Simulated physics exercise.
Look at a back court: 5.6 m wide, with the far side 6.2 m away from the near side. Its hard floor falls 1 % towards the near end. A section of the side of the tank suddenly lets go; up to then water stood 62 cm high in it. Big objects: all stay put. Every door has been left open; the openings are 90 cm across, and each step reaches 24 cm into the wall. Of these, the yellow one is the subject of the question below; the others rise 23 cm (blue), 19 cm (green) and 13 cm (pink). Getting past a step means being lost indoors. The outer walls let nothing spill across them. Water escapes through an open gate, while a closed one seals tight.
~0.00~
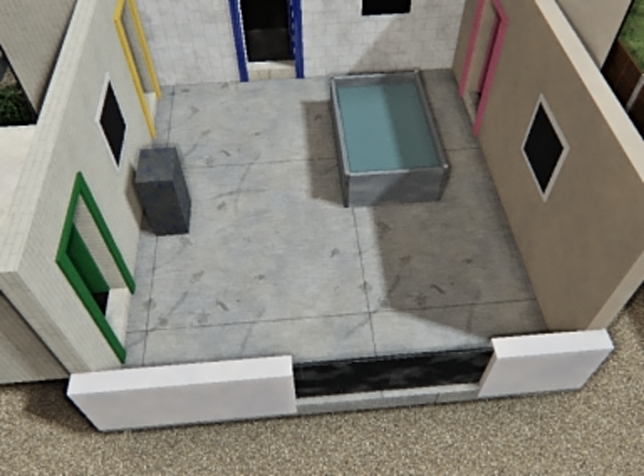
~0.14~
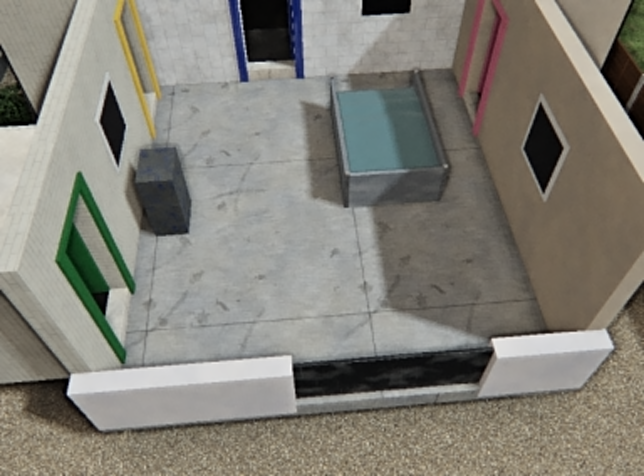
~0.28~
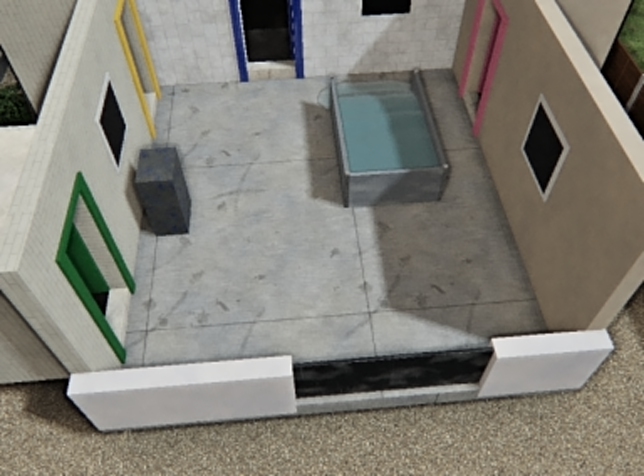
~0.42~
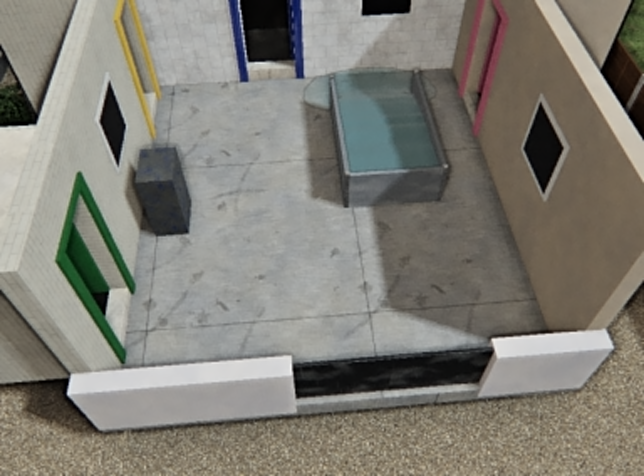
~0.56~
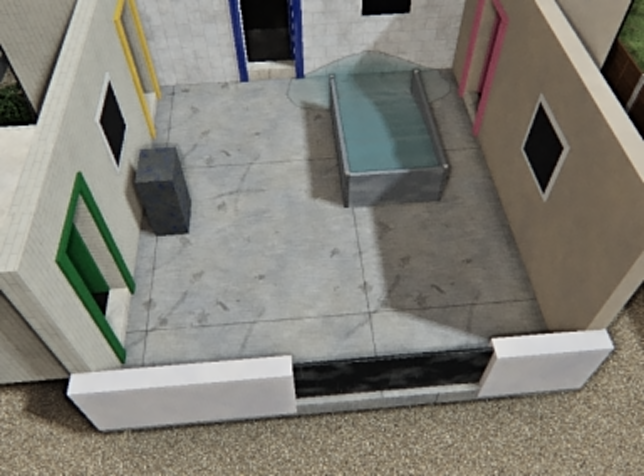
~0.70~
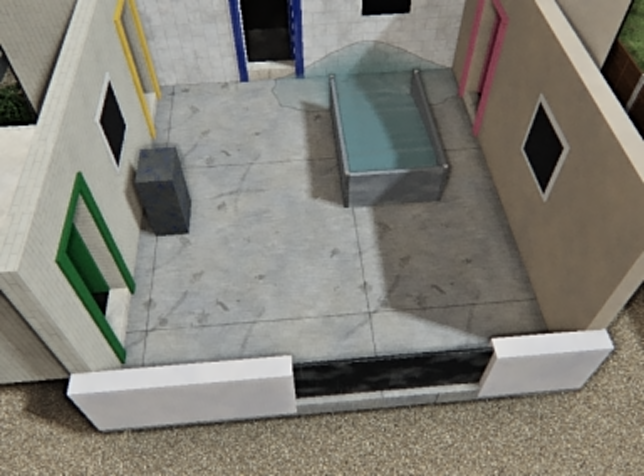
Water spilled out of the far side of a raised tank in a walled courtyard, spreading in a thin sheet along the back wall and leftward over the gray floor toward the blue doorway.
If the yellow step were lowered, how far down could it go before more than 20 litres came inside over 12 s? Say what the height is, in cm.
Down to about 17 cm.
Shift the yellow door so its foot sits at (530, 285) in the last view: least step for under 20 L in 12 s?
Around 6.0 cm would do it.
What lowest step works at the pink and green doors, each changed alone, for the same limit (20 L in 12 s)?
Some 12.0 cm for pink, some 8.5 cm for green.
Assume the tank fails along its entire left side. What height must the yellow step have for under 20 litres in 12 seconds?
You'd want it roughly 20 centimetres tall.
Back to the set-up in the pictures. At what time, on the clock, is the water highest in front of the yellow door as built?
Peak: Close to 2.6 s.
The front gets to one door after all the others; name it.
It is the green one.
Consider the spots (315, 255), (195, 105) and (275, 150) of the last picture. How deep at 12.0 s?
Roughly 4, 4 and 4 cm, in turn.
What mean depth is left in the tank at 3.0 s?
Average depth: Approx. 17 cm.
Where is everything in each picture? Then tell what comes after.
The first picture shows still water, 62 cm deep, in the tank at (384, 123); the yellow door at (141, 69) is dry.
In the second picture, the front is at a hidden place, 0.2 m from the gap on the far side; 0.3 m2 of floor is wet, 62 cm left at the back.
In the third picture, water pours out on the far side and has run 0.7 m, to a hidden place; about 10 cm deep outside, 62 cm at the back.
In the fourth picture, water pours out on the far side and has run 1.0 m, to (406, 71); about 10 cm deep outside, 62 cm at the back.
In the fifth picture, water pours out on the far side and has run 1.2 m, to (433, 69); about 11 cm deep outside, 62 cm at the back.
In the sixth picture, the front is at (278, 79), 1.4 m from the gap on the far side; 2.5 m2 of floor is wet, 56 cm left at the back; the yellow door at (141, 69), 3.9 m from the gap, is still 2.4 m from the nearest water.
After 1.4 s water covers 15 % of the floor, deepest (45 cm) near (452, 70); it has not reached the yellow door.
After 3.0 s water covers 45 % of the floor, deepest (28 cm) near (447, 82); 22 cm at the yellow door, 6 litres in over its 18 cm step.
After 12.0 s water covers 100 % of the floor, deepest (12 cm) near (336, 383); 5 cm at the yellow door, 13 litres in over its 18 cm step.
At the yellow door as built, the water arrived by 1.9 s and peaked near 23 cm at 2.6 s.
With a step of 14 cm, 42 litres would have come in within the 12 s; with 19 cm, 9 litres. So under 20 litres takes about 17 cm.
